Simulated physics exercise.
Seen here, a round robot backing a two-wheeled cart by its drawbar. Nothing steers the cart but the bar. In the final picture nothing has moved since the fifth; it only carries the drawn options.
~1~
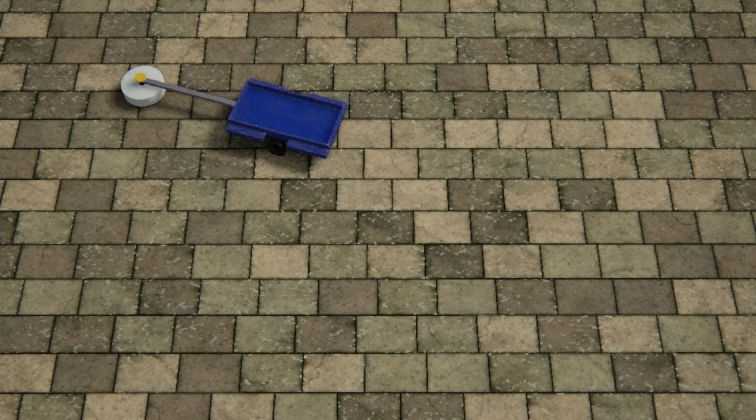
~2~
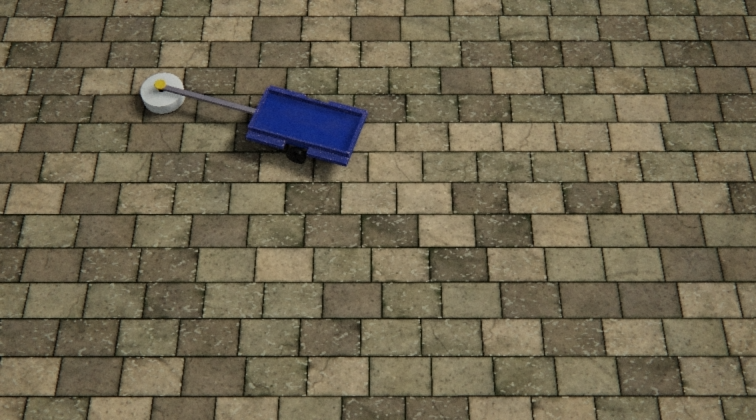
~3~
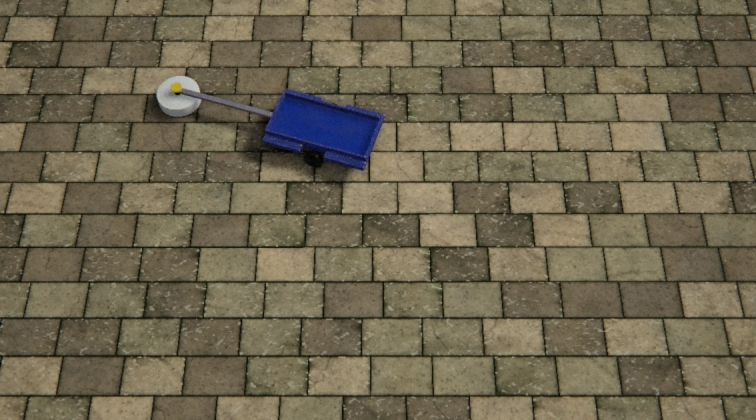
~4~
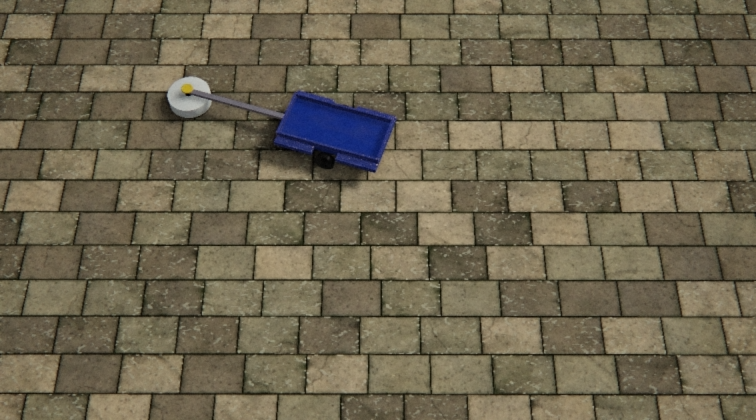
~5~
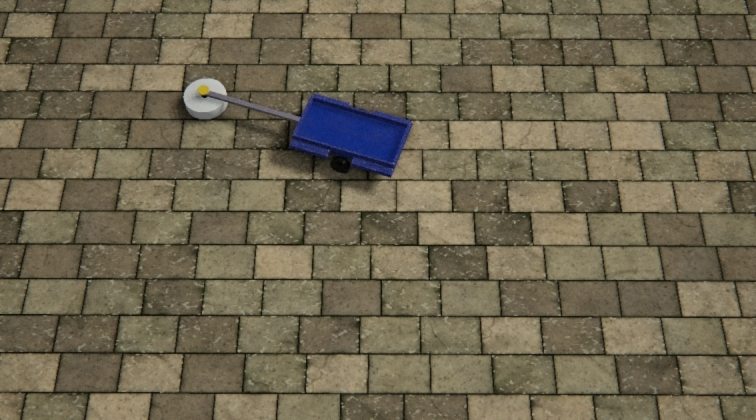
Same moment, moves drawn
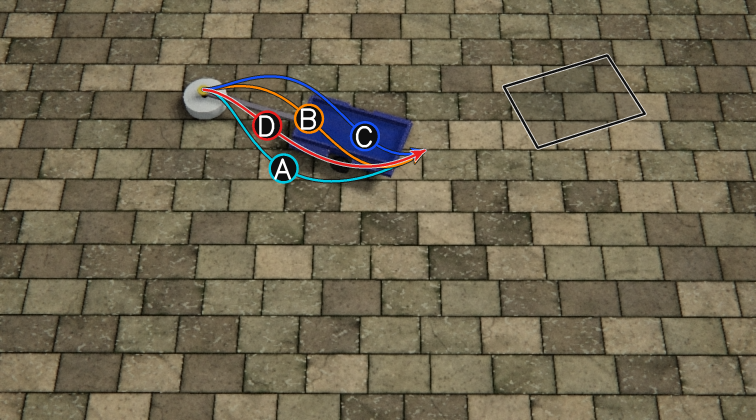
A round white robot with a yellow knob backs a blue cart by its grey drawbar across a surface of brown and grey paving blocks, starting at the upper left. The cart leads, rolling rightward and slightly downward, while the robot follows behind at its left, and both shift a short distance.
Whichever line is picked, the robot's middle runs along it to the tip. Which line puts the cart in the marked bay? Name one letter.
The robot should drive A.
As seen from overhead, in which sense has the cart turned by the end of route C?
Clockwise.
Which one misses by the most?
The widest miss is C.
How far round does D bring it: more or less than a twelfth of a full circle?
Less than that.
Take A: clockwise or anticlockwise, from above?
Anticlockwise.
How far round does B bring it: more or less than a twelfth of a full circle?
Less than that.
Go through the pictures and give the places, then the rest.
Robot (143, 84); blue cart (287, 116), in the first picture.
Robot (162, 91); blue cart (307, 124), in the second picture.
Robot (179, 94); blue cart (324, 127), in the third picture.
Robot (189, 95); blue cart (336, 129), in the fourth picture.
Robot (205, 97); blue cart (352, 133), in the fifth picture.
On the marked copy, A from (203, 90) via (291, 172) to (425, 150); B from (203, 90) via (314, 124) to (423, 152); C from (203, 90) via (322, 97) to (425, 150); D from (203, 90) via (306, 151) to (425, 150); the bay at (574, 100).
Taking A. A third of the way, robot (262, 156), cart (425, 146).
Two thirds of the way, robot (349, 187), cart (500, 130).
When it is over, robot (426, 156), cart (575, 104); the cart stands in the bay.
As for the rest, B leaves the cart at (584, 210), out of the bay; C leaves the cart at (551, 257), out of the bay; D leaves the cart at (592, 150), out of the bay.
